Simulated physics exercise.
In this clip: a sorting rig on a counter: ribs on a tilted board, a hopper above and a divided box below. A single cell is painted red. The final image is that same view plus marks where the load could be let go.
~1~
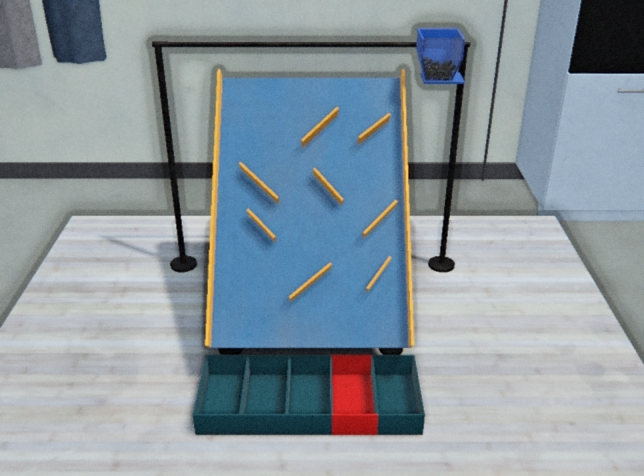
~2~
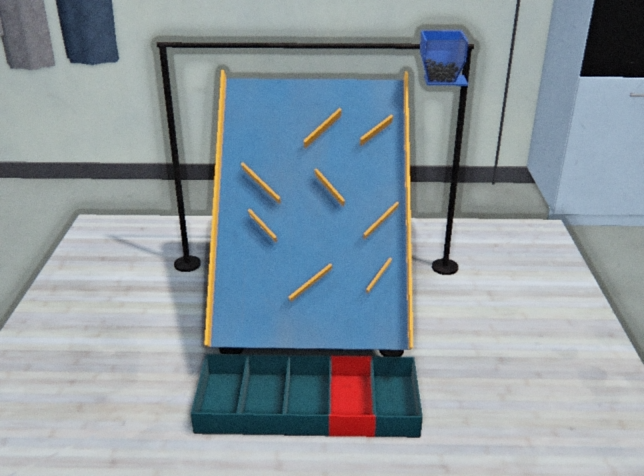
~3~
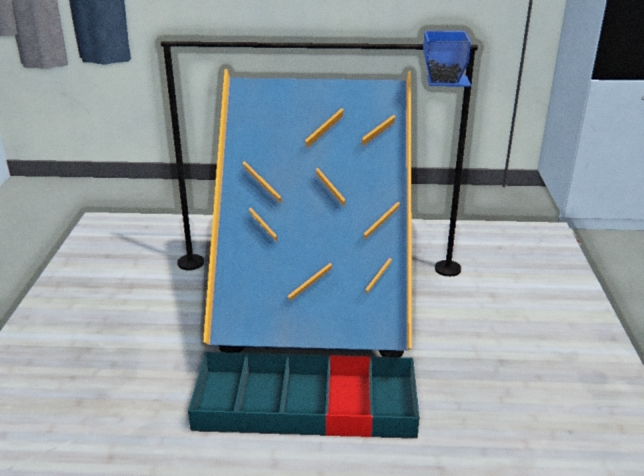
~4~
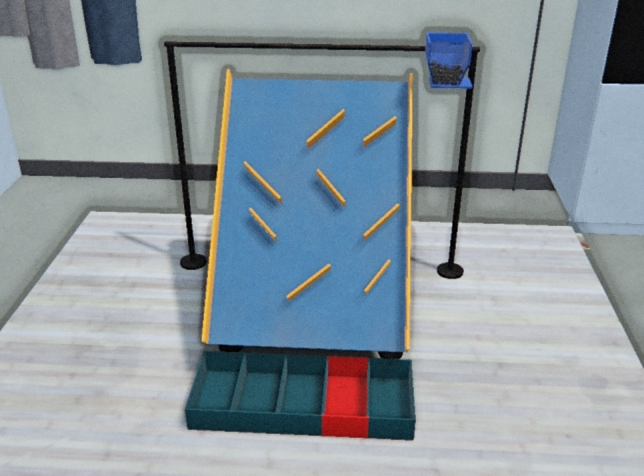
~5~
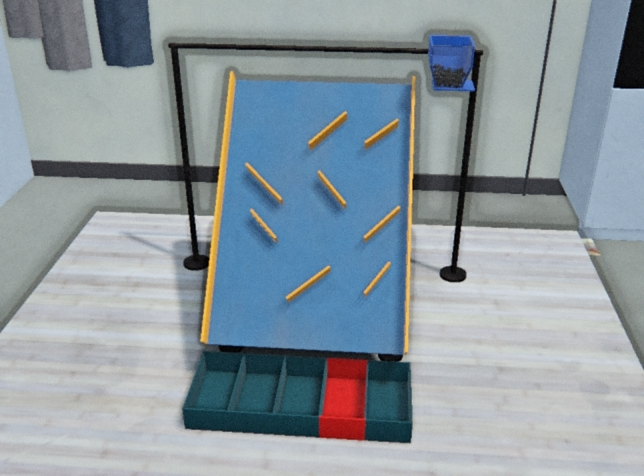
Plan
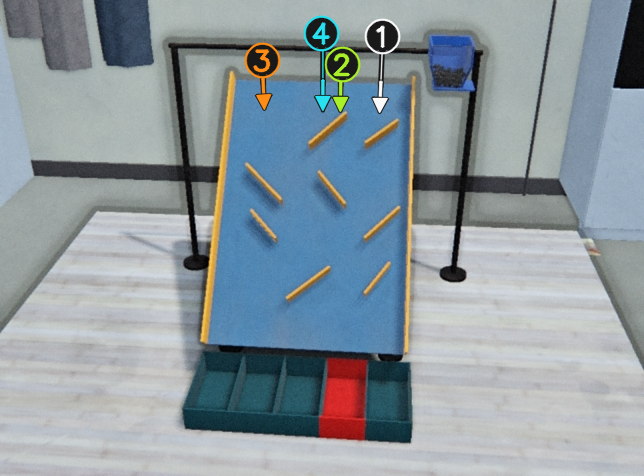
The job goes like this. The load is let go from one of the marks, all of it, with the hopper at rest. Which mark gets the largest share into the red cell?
Mark 1 does it best.
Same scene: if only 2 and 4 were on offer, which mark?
That would be 2.
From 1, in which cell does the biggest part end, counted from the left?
The fourth from the left.
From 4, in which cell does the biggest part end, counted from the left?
It is the second one.
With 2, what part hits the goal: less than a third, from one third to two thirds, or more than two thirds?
Mark 2 gives less than a third.
On the marked copy, mark 1 meets the board at (379, 107); mark 2 meets the board at (340, 106); mark 3 meets the board at (264, 104); mark 4 meets the board at (322, 105).
If 1 is chosen, about two thirds in the red cell, about a quarter in other cells.
If 2 is chosen, about a quarter in the red cell, most in other cells.
If 3 is chosen, a small part in the red cell, nearly all in other cells.
If 4 is chosen, a stray few in the red cell, nearly all in other cells.
